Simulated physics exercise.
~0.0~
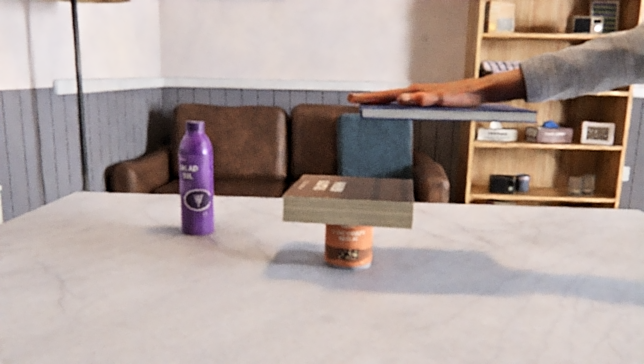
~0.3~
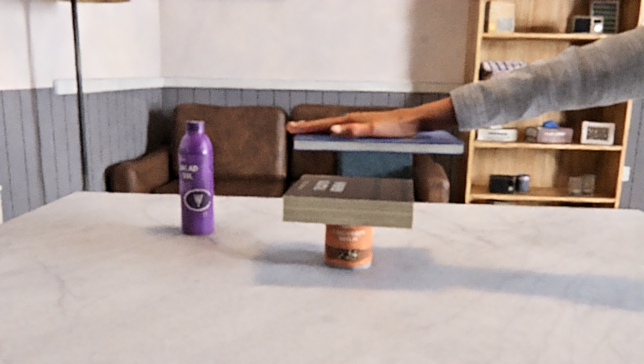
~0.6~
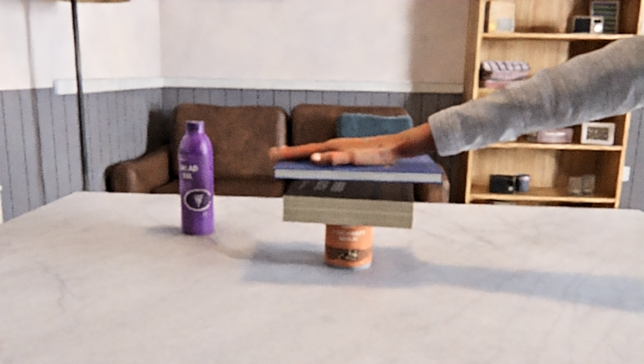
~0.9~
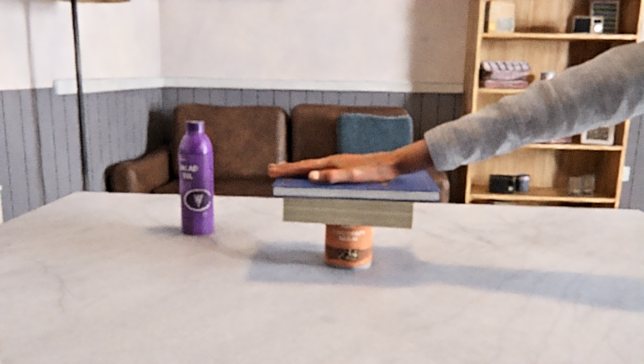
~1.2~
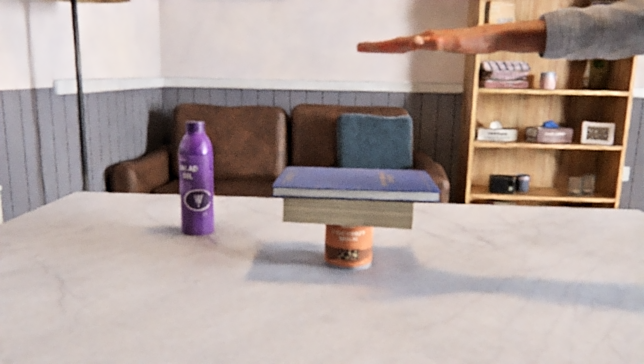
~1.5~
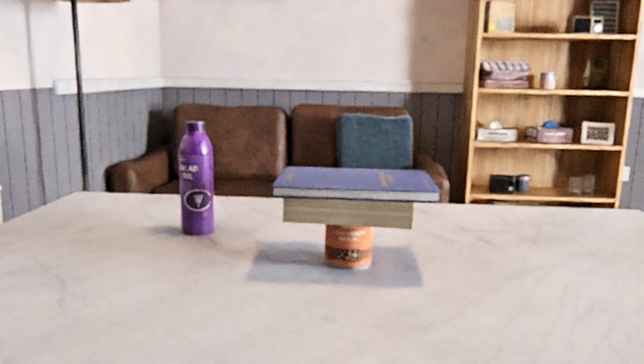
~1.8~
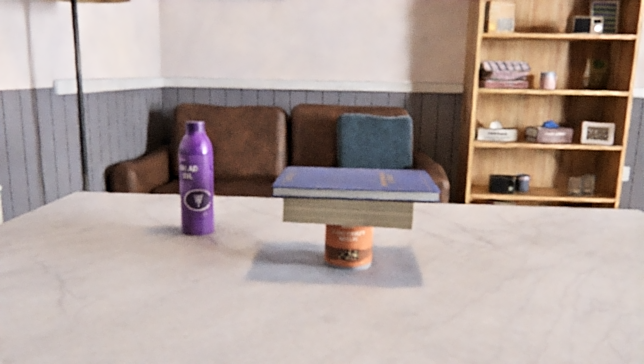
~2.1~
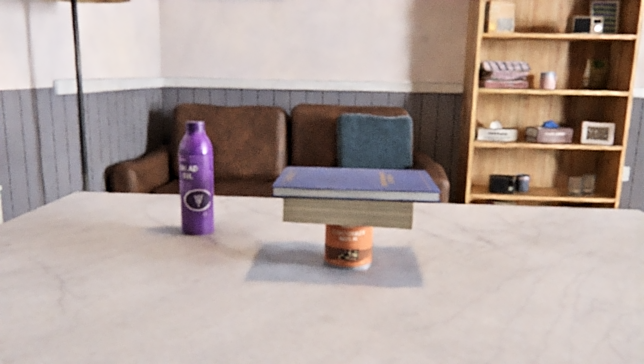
A hand lowered a blue book onto a thick brown book balanced on a small orange pot, beside a purple bottle on a pale table, then let go and drew away, and the little stack stayed standing, with nothing shifting.
